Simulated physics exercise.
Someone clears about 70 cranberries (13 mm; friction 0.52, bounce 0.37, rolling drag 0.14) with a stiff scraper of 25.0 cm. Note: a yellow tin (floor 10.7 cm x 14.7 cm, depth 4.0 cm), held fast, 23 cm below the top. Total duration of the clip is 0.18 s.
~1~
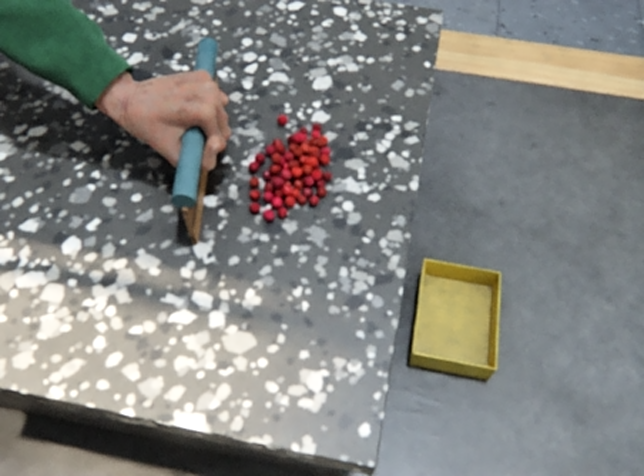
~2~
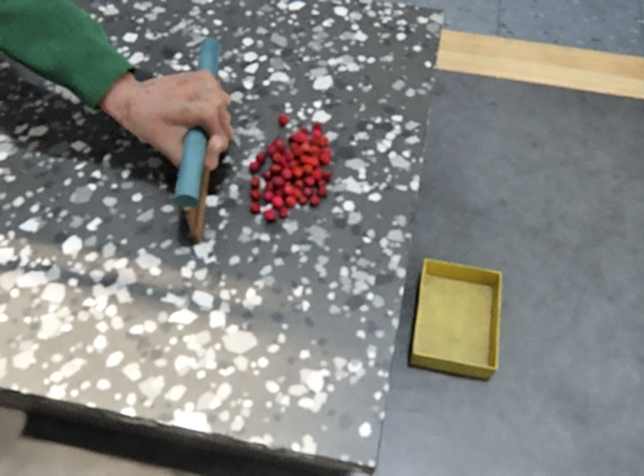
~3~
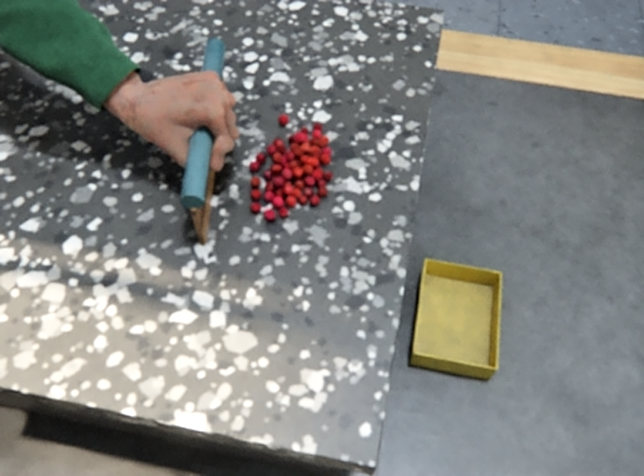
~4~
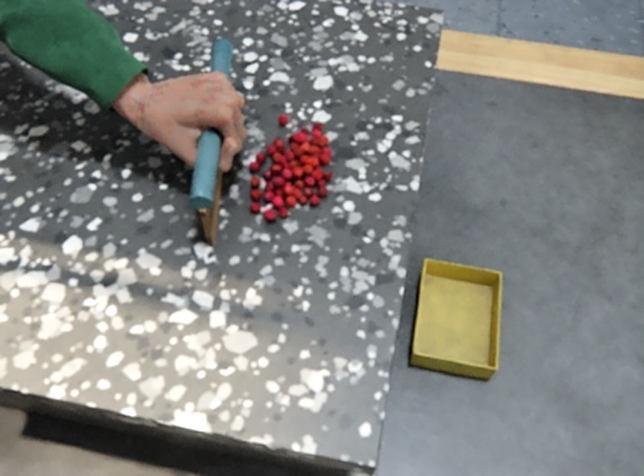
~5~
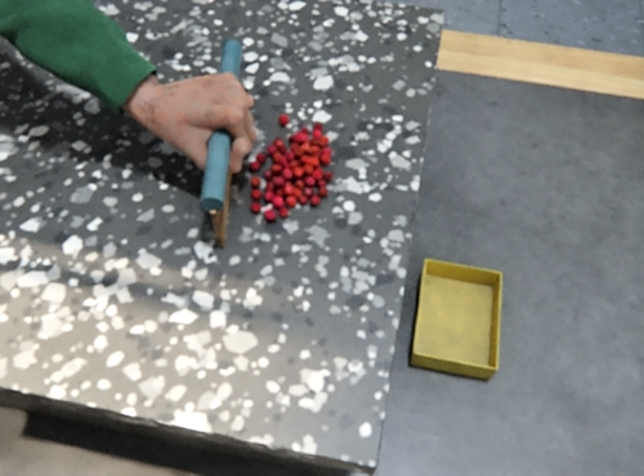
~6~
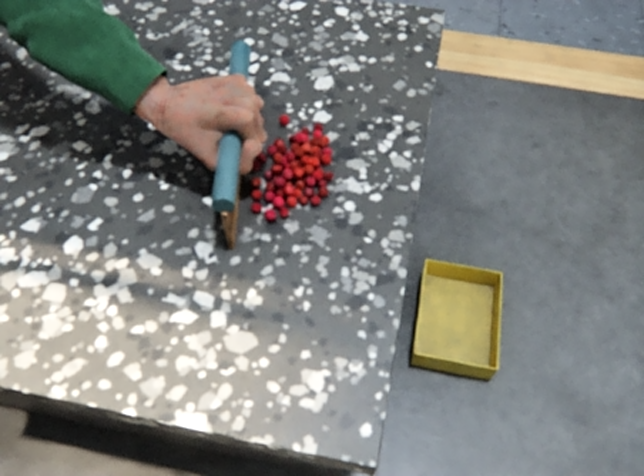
On a dark, white-speckled tabletop, a hand in a green sleeve slid a blue-handled scraper slowly rightward toward a cluster of red cranberries, which stayed still, as did the yellow tin to the right.
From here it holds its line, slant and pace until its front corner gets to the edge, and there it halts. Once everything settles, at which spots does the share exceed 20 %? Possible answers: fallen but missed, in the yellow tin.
Missed - exceeds it; yellow tin - exceeds it.
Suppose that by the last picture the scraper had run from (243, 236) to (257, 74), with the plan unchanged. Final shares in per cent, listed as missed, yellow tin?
Missed: 20 %, yellow tin: 45 %.
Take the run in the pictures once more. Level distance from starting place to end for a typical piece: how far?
I'd guess near 18 cm, give or take.
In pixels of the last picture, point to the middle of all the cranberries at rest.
Near (418, 278).
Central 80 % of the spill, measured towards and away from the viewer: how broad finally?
It works out at some 18 centimetres.
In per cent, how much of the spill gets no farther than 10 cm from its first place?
Some 0 in a hundred.
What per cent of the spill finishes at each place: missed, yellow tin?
Missed 25, yellow tin 40.
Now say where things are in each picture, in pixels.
Scraper from (187, 214) to (211, 59); moved 0.0 cm; 0 pieces shifted; middle of the spill at (293, 166); yellow tin at (459, 311), in the first picture.
Scraper from (190, 214) to (213, 59); moved 0.2 cm; 0 pieces shifted; middle of the spill at (293, 166), in the second picture.
Scraper from (196, 215) to (218, 60); moved 0.8 cm; 0 pieces shifted; middle of the spill at (294, 166), in the third picture.
Scraper from (204, 216) to (225, 61); moved 1.8 cm; 0 pieces shifted; middle of the spill at (294, 166), in the fourth picture.
Scraper from (215, 217) to (234, 61); moved 2.8 cm; 0 pieces shifted; middle of the spill at (294, 166), in the fifth picture.
Scraper from (226, 218) to (243, 62); moved 3.9 cm; 0 pieces shifted; middle of the spill at (294, 166); yellow tin at (460, 311), in the sixth picture.
Then, 0.32 s after the last picture, scraper 13 cm from its start, spill 13 cm wide; still on top 100 %.
Then, 0.63 s after the last picture, scraper 22 cm from its start, spill 15 cm wide; off the edge, not caught 10 %, still on top 90 %.
Then, 0.91 s after the last picture, scraper 23 cm from its start, spill 18 cm wide; yellow tin 40 %, off the edge, not caught 25 %, still on top 35 %.
In the end, yellow tin 40 %, fallen but missed 25 %, still on top 35 %.
